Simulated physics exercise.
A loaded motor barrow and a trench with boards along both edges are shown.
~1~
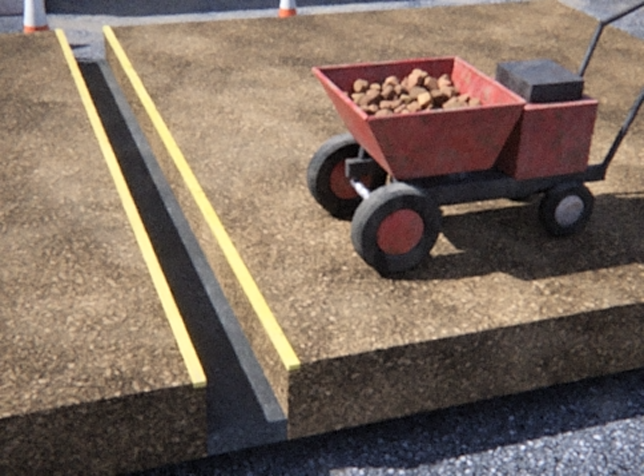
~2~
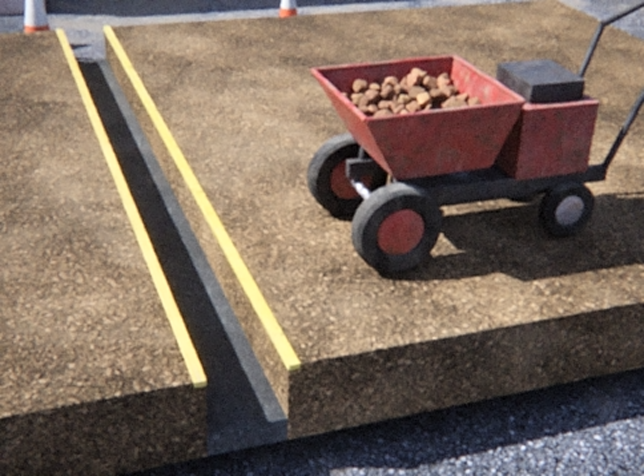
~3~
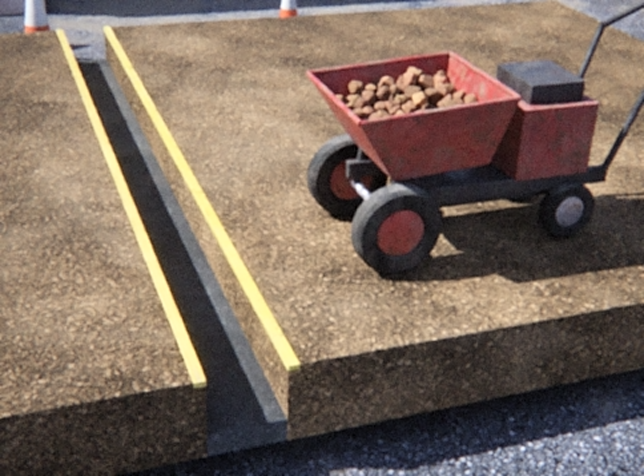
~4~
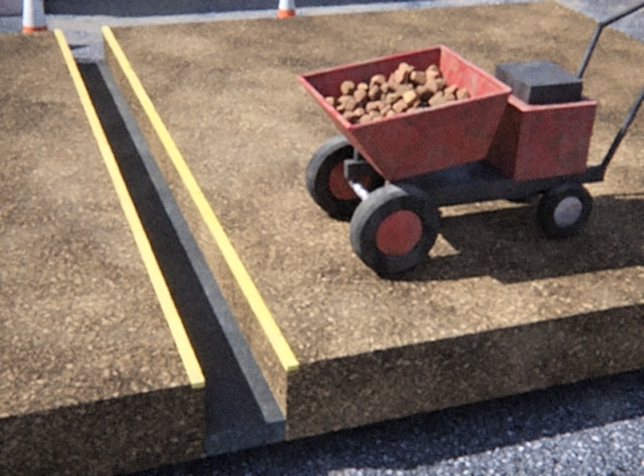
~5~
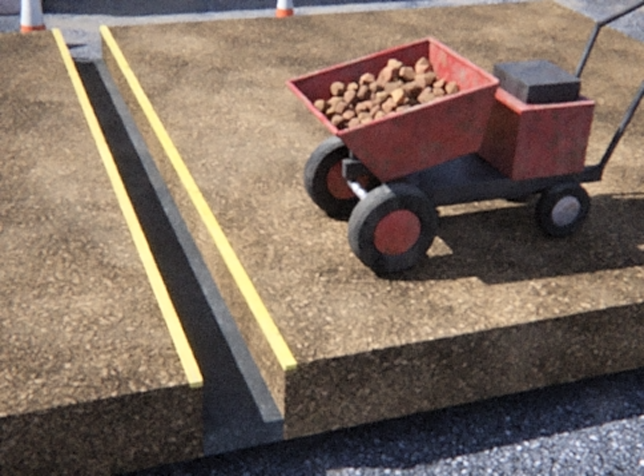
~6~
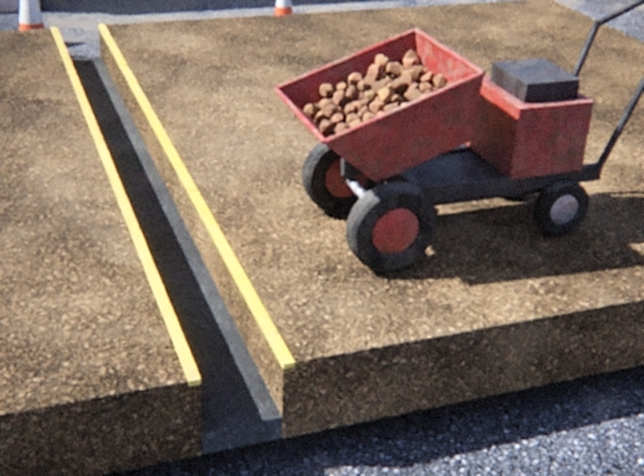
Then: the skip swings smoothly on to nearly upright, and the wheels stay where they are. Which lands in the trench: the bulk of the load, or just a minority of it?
The trench will hold the main part of the load.
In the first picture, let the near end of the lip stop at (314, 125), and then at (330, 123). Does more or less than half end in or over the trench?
Well, parked at the first spot it'd be past the halfway mark, and at the second it'd be past the halfway mark.
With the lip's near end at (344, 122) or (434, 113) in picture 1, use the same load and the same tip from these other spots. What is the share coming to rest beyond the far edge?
First spot 0 per cent, second spot 0 per cent.
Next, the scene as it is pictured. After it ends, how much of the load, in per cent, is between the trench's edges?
That share is close to 85 %.
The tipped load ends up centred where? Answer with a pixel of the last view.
Close to (200, 292).
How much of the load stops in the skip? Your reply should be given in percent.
My estimate is about 0 per cent.
Soon, skip tipped steeply; all in the skip.
A while on, skip tipped steeply; nearly all in the skip; a stray few short of the trench; a stray few in or heaped over the trench.
Towards the end, skip tipped right over; about a third in the skip; a small part short of the trench; about half in or heaped over the trench; a stray few beyond it.
Finally, skip tipped right over; a small part short of the trench; most in or heaped over the trench; a stray few beyond it.
